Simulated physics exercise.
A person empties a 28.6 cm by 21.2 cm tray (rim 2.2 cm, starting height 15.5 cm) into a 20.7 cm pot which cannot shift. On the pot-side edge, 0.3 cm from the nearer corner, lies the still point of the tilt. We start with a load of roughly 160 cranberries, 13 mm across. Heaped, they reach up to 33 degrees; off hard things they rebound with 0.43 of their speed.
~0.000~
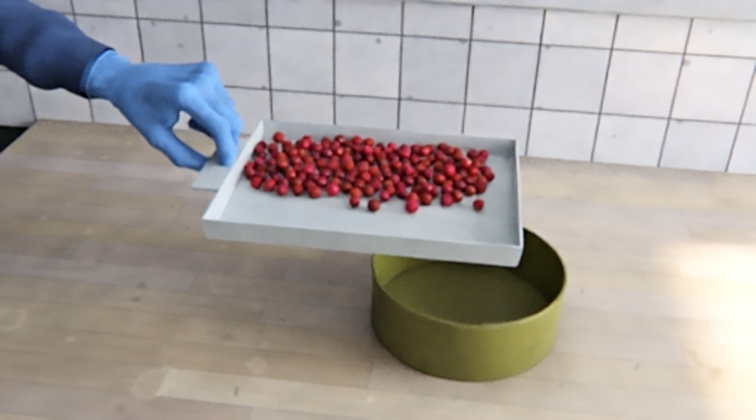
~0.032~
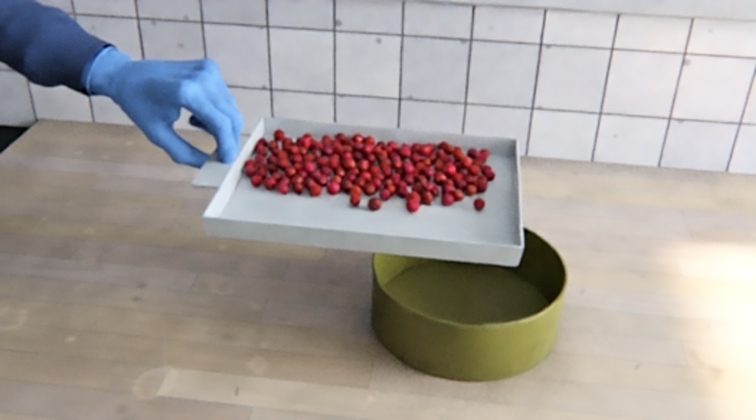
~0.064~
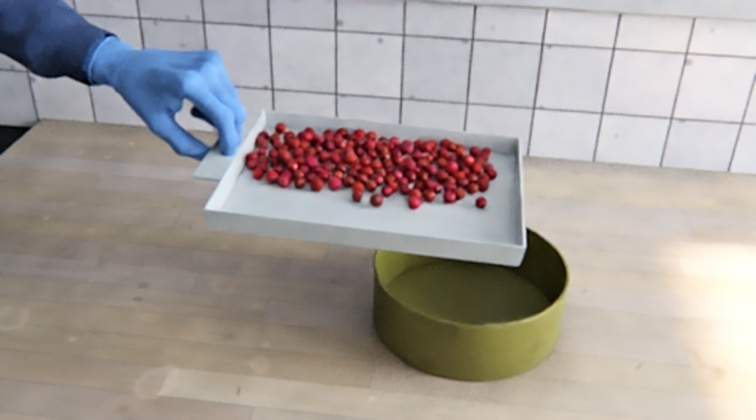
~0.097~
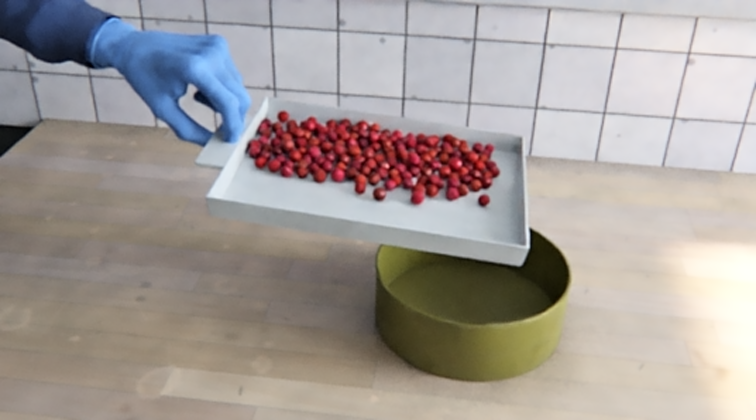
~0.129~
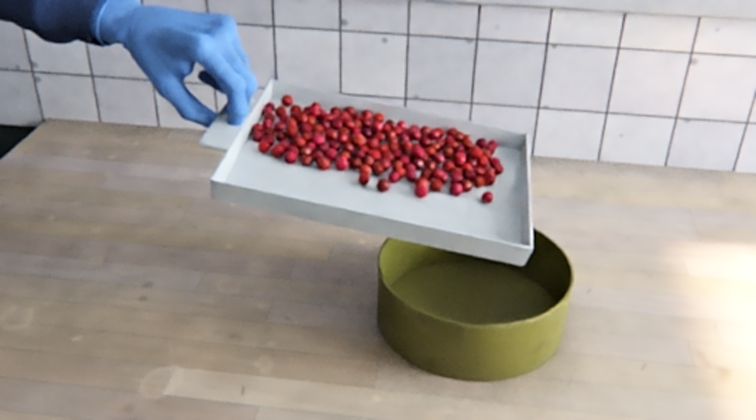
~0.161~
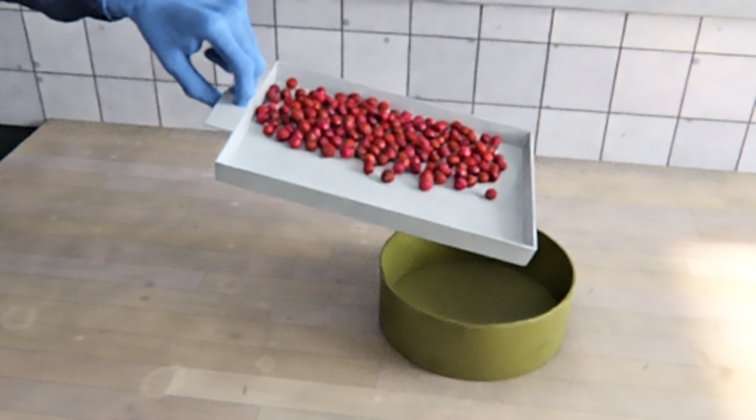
At the start, a blue-gloved hand holds a pale tray of small red cranberries nearly level above a round olive-green pot on a wooden table. The hand then raises the tray's left end, slowly at first and then faster, leaving it slanting down toward the right, with the berries still spread across it.
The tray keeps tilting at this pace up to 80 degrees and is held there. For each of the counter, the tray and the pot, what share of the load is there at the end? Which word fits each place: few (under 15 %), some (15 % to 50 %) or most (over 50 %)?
Counter gets most; tray gets some; pot gets few.
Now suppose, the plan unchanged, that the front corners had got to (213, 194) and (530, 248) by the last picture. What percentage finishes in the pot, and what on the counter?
Pot: 0, counter: 70.
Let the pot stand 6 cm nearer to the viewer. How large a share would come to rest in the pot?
5 %.
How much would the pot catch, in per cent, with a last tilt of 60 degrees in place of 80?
Result: Close to 0 %.
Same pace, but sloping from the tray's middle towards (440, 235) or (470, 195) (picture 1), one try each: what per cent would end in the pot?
About 0 per cent on the first try and 20 per cent on the second.
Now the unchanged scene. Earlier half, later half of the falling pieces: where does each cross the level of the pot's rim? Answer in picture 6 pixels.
Roughly (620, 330) to begin with, later roughly (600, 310).
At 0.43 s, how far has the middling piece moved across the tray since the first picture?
By then it sits near 4 cm from where it began.
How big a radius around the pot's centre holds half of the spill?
Distance: Around 22 cm.
Then, at 0.43 s, tilt 47 degrees; the tray holds 100 %, the pot 0 %.
After 0.60 s, tilt 68 degrees; the tray holds 100 %, the pot 0 %.
After 0.90 s, tilt 80 degrees; the tray holds 45 %, the pot 0 %.
By 2.1 s all is still; counter 65 %, tray 35 %, pot 0 %.
